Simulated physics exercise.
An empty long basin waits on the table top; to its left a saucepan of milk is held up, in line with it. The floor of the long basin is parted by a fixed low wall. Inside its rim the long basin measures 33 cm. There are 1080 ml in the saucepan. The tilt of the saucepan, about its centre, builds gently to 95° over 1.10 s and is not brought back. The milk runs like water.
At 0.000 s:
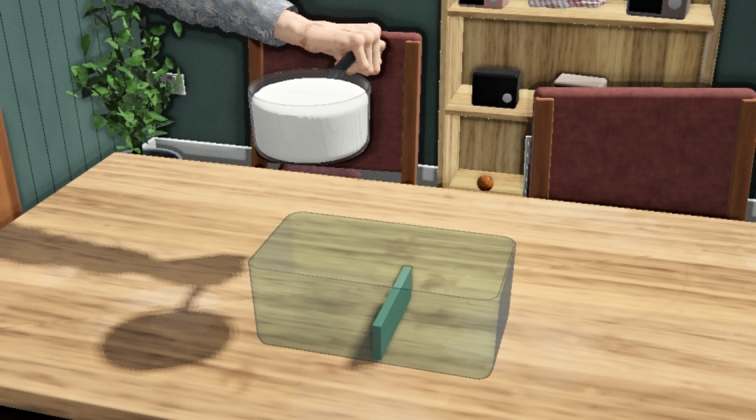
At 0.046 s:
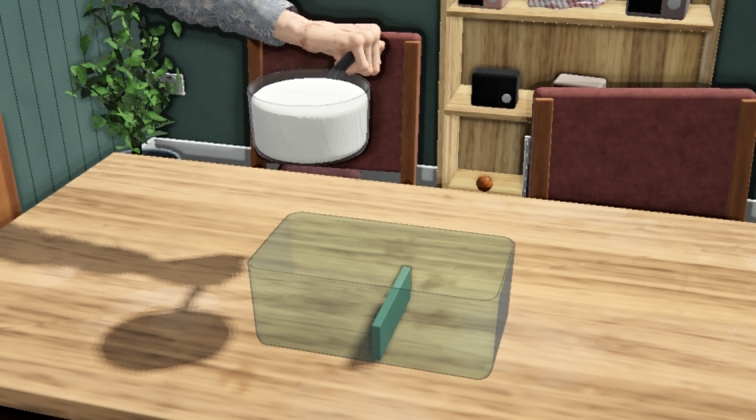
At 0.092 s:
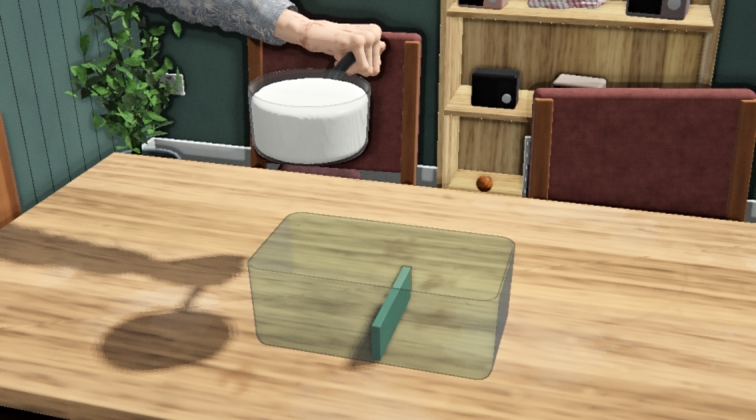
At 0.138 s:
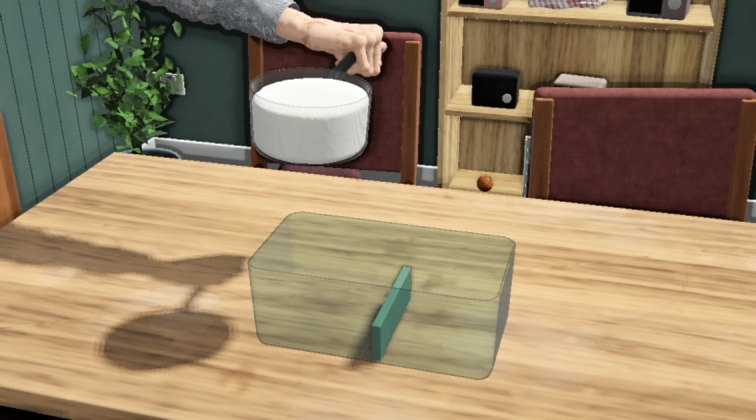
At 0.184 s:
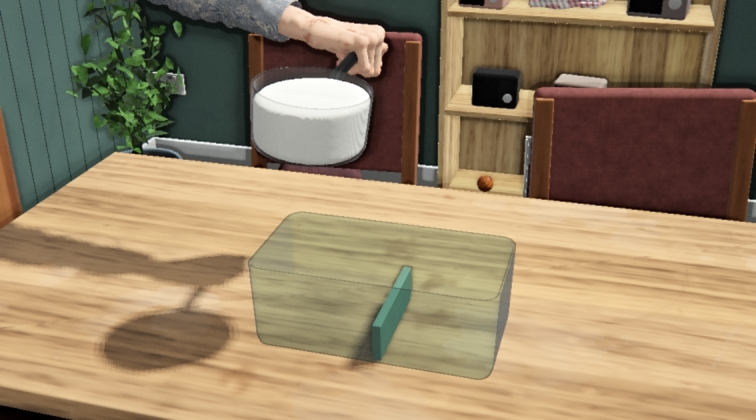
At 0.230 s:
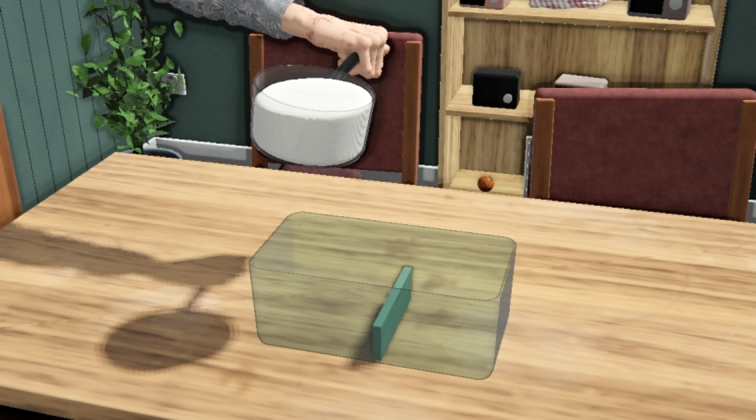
At the start, a hand holds a clear saucepan of milk level above a wooden table, to the left of an empty, see-through long basin with a low green wall inside. The saucepan then tilts slightly and gradually to the right, the milk staying inside, while the basin remains still and empty.
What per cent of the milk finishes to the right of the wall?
About 88 per cent.
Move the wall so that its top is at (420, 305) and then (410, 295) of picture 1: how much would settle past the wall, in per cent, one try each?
In turn about 60 and 75 per cent.
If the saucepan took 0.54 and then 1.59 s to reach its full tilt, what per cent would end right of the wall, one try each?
First 80, then 90 per cent.
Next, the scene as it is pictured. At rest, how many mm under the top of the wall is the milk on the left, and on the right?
Left about 50 mm, right about 14 mm.
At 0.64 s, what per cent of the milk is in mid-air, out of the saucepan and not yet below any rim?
Some 30 per cent.
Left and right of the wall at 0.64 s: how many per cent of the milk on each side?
Left about 1, right about 6.
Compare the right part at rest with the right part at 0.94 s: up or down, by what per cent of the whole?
The share moves up, by some 24 per cent.
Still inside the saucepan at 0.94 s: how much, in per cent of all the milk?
Some 16 per cent.
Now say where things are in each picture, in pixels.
In the first picture, it leans 0°; its right rim is at (366, 93); the milk meets the walls at (258, 90) and (366, 99); the long basin's rim runs from (270, 238) to (508, 270); the wall's top is at (393, 296).
In the second picture, it leans 0°; its right rim is at (366, 93); the milk meets the walls at (258, 90) and (366, 100).
In the third picture, it leans 2°; its right rim is at (367, 95); the milk meets the walls at (259, 90) and (366, 100).
In the fourth picture, it leans 4°; its right rim is at (368, 97); the milk meets the walls at (259, 90) and (367, 101).
In the fifth picture, it leans 6°; its right rim is at (369, 100); the milk meets the walls at (261, 90) and (368, 101).
In the sixth picture, it leans 10°; its right rim is at (371, 104); the milk meets the walls at (262, 91) and (371, 101).
By 0.64 s the tilt is 60° and 63 per cent is still to pour, 1 is left of the wall and 6 right of it.
By 0.94 s the tilt is 90° and 16 per cent is still to pour, 2 is left of the wall and 64 right of it.
By 1.26 s the tilt is 95° and 3 per cent is still to pour, 8 is left of the wall and 85 right of it.
By 1.60 s the tilt is 95° and 0 per cent is still to pour, 10 is left of the wall and 88 right of it.
At rest 11 per cent lies left of the wall, 88 right of it and 1 outside.
